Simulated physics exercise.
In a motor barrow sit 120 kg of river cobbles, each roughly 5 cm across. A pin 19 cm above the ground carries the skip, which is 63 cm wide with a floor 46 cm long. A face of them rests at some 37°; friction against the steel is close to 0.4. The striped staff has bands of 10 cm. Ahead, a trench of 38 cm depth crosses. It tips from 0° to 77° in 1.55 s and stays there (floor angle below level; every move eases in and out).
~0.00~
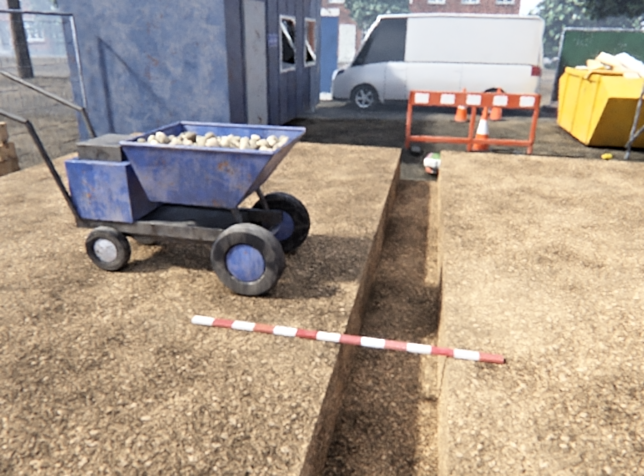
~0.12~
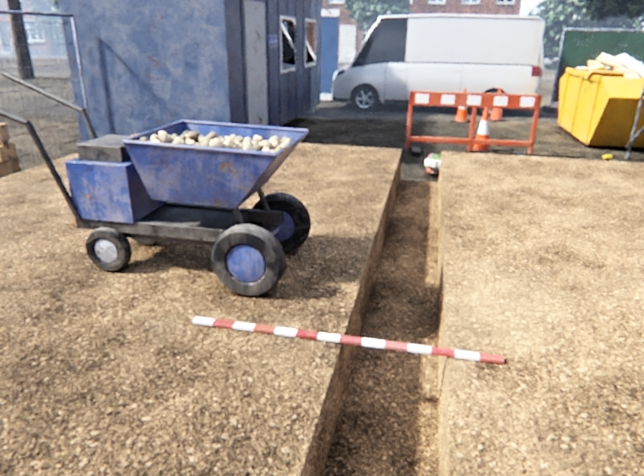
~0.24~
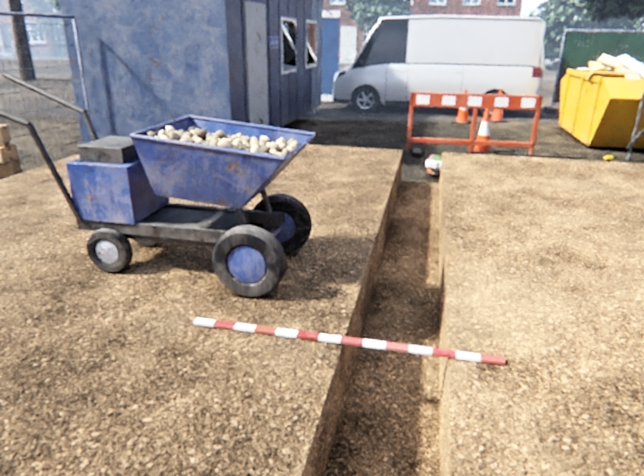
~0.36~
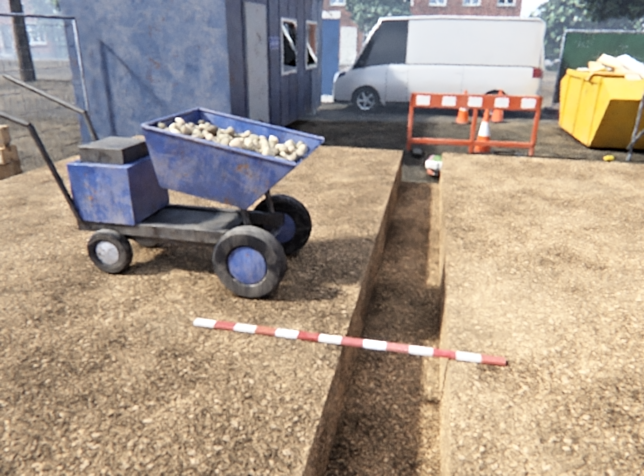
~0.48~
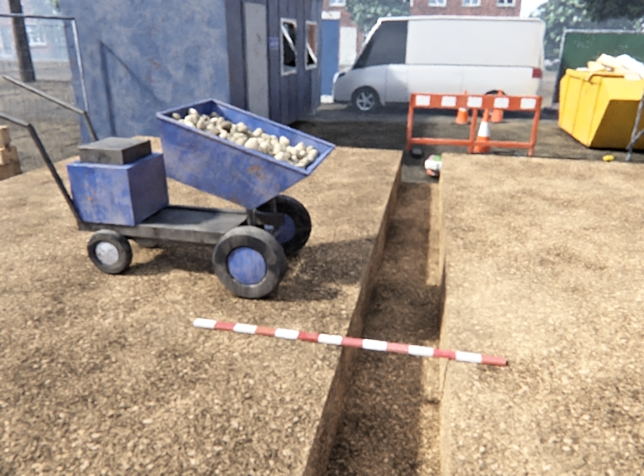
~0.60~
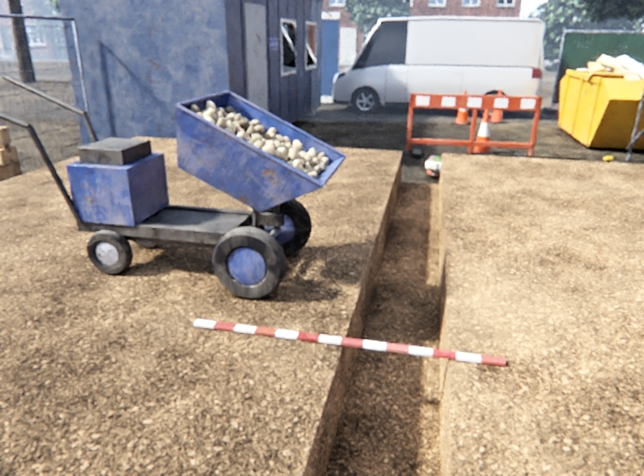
A blue skip full of pale stones tilts steadily down to the right on its barrow.
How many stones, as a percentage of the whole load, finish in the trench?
Roughly 100 per cent of the load ends up in the trench.
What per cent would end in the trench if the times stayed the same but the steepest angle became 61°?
I'd expect around 75 in a hundred.
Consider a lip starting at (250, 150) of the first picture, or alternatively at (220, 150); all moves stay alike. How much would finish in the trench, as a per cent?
Roughly 100 in a hundred, then 75 in a hundred.
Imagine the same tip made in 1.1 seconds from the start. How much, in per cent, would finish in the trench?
Roughly 100% would finish there.
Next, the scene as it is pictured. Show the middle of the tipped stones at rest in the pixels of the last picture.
Look at roughly (408, 339).
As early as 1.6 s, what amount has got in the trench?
About 65 per cent by then.
After 1.2 s the floor is at 65°; 97 % in the skip, 2 % in the trench; the foremost stones are at (389, 246).
After 1.6 s the floor is at 77°; 37 % in the skip, 63 % in the trench; the foremost stones are at (438, 336).
After 2.0 s the floor is at 77°; 10 % in the skip, 90 % in the trench; the foremost stones are at (438, 330).
After 4.0 s the floor is at 77°; 0 % in the skip, 100 % in the trench; the foremost stones are at (438, 331).
